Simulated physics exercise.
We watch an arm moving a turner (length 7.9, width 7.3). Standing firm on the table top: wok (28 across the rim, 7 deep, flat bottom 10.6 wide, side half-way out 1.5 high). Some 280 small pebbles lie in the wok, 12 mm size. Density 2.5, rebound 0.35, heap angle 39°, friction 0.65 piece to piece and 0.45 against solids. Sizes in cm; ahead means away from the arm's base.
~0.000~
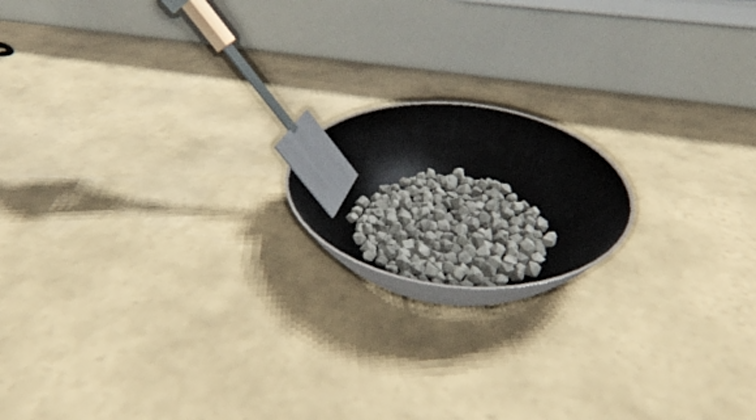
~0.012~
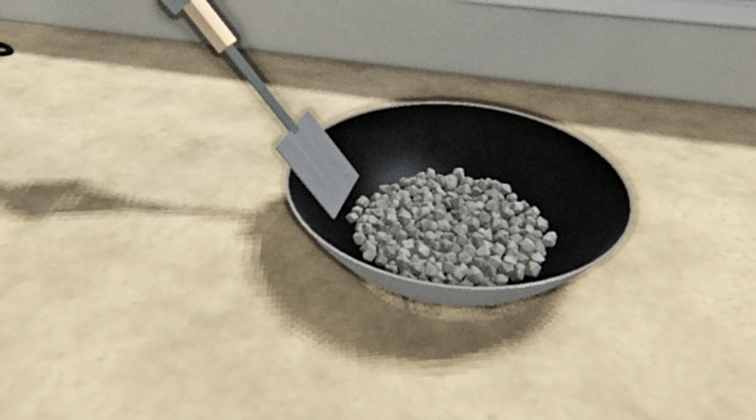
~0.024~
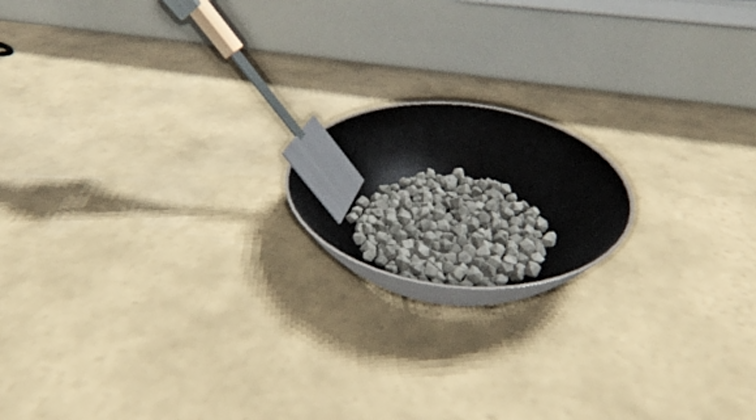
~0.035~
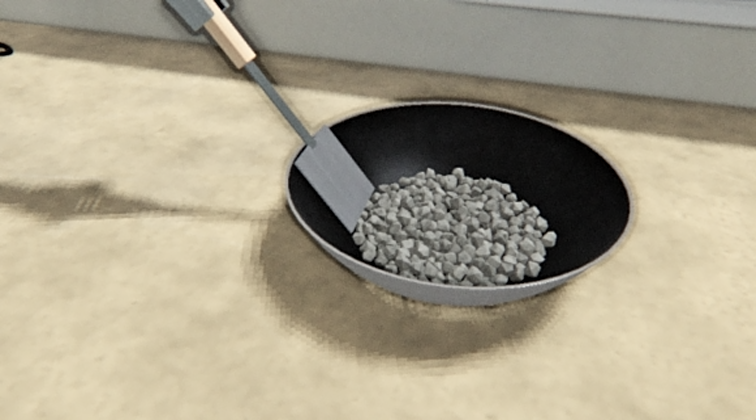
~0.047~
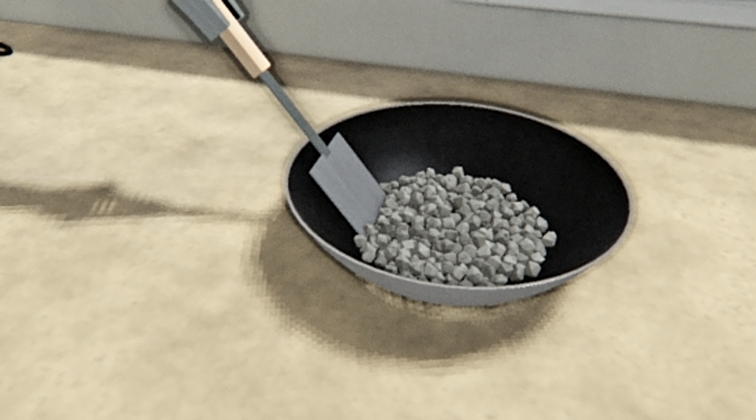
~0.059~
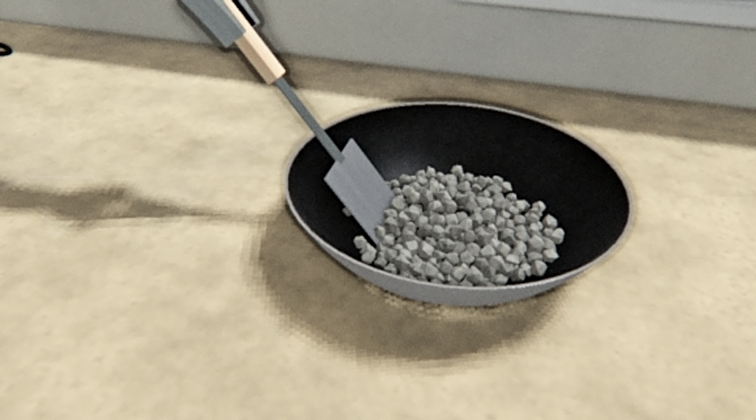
A grey turner with a pale wooden-looking grip, held by a partly visible dark grey arm at the top left, slants into a black-lined wok of grey pebbles on a mottled beige table top, seen from above at an angle before a grey wall. The turner slides a short way down and right, its blade reaching the heap's left edge. A few pebbles shift slightly rightward, while the wok and camera stay still.
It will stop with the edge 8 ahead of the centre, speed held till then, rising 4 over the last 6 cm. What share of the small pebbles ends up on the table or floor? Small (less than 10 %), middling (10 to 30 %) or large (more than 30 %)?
Share on the table or floor: Middling (10 to 30 %).
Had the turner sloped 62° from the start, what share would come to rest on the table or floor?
It would be near 15 per cent.
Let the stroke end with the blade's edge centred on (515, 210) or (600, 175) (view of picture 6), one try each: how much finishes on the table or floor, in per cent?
Some 5 and 40 per cent.
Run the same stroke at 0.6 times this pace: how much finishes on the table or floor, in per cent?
About 0 per cent.
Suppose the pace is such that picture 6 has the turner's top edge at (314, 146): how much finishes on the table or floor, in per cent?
About 0 per cent.
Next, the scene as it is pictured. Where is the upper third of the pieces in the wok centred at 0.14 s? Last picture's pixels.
At about (549, 225).
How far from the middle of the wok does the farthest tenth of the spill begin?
Some 45 cm.
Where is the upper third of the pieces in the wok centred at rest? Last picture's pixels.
At about (554, 226).
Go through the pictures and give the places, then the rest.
The first frame shows the turner top edge at (292, 127), sloping 52°; upper third of the load around (449, 224), from x 350 to 550, top at y 175; 284 in the wok.
The second frame shows the turner top edge at (293, 128), sloping 52°; upper third of the load around (449, 224), from x 350 to 550, top at y 175.
The third frame shows the turner top edge at (299, 133), sloping 52°; upper third of the load around (448, 224), from x 350 to 550, top at y 175.
The fourth frame shows the turner top edge at (311, 143), sloping 52°; upper third of the load around (445, 225), from x 360 to 550, top at y 175.
The fifth frame shows the turner top edge at (325, 151), sloping 52°; upper third of the load around (444, 221), from x 355 to 550, top at y 170.
The sixth frame shows the turner top edge at (339, 157), sloping 52°; upper third of the load around (453, 223), from x 350 to 555, top at y 170; 284 in the wok.
After 0.10 s, sloping 52°, highest piece 10 above the table; 283 in the wok, 1 on the blade or in flight.
After 0.14 s, sloping 52°, highest piece 15 above the table; 283 in the wok, 1 on the blade or in flight.
After 0.36 s, sloping 52°, highest piece 19 above the table; 238 in the wok, 9 on the table or floor, 37 on the blade or in flight.
After 1.41 s, sloping 52°, highest piece 6 above the table; 238 in the wok, 46 on the table or floor.
In the end, 238 in the wok, 46 on the table or floor. That is 16 % on the table or floor.
